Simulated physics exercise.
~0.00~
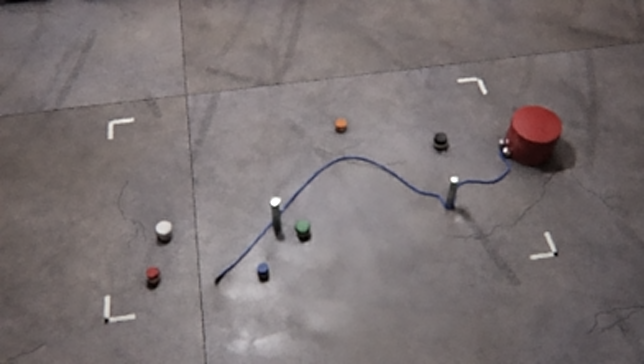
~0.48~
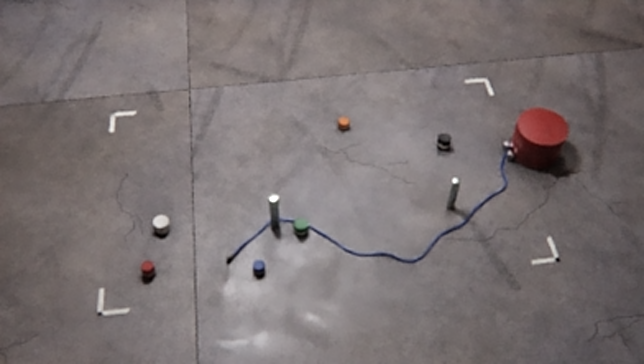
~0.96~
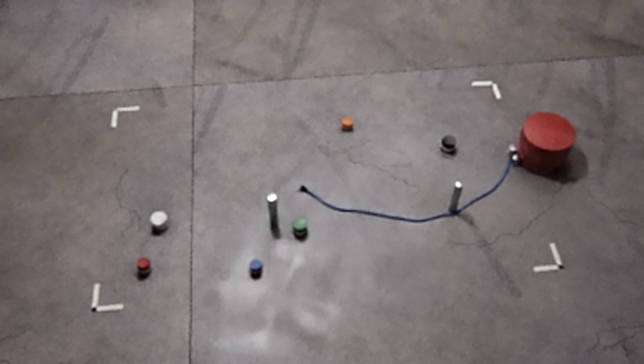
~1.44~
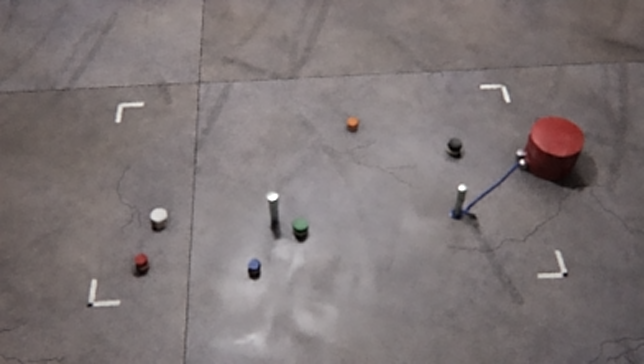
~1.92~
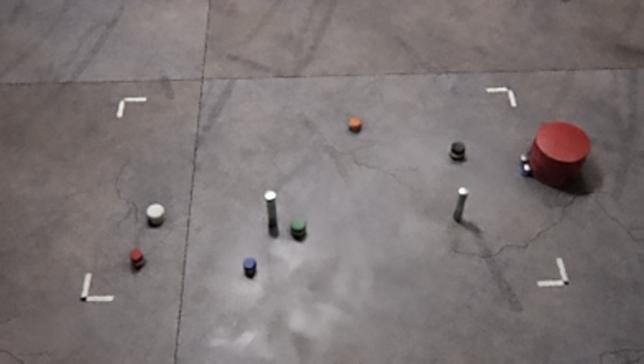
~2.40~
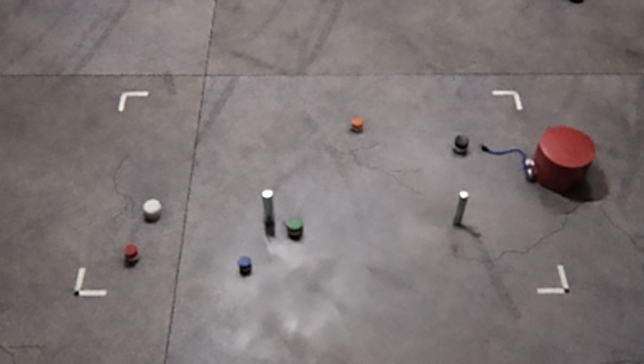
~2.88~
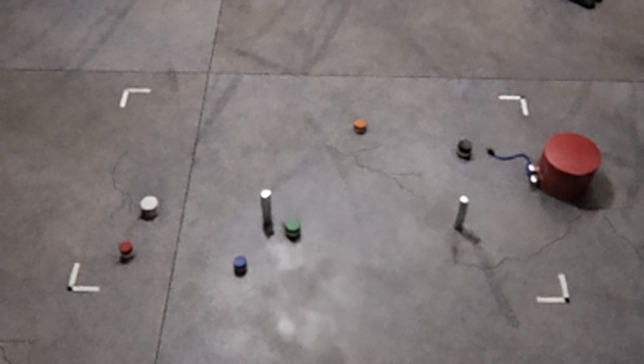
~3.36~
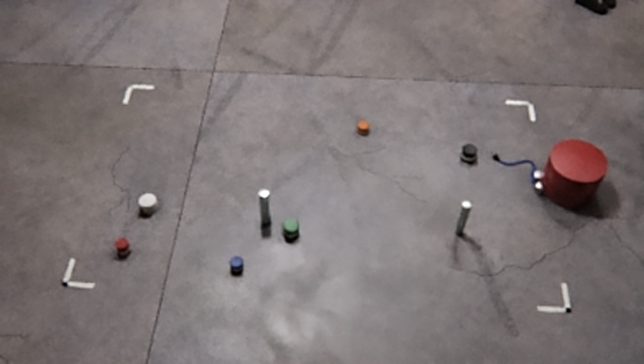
The footage shows a blue lead winding among steel posts and small canisters as a red drum-shaped machine at right draws it in; the black canister shifts very slightly, the others stay put, and a short length remains out beside the drum.
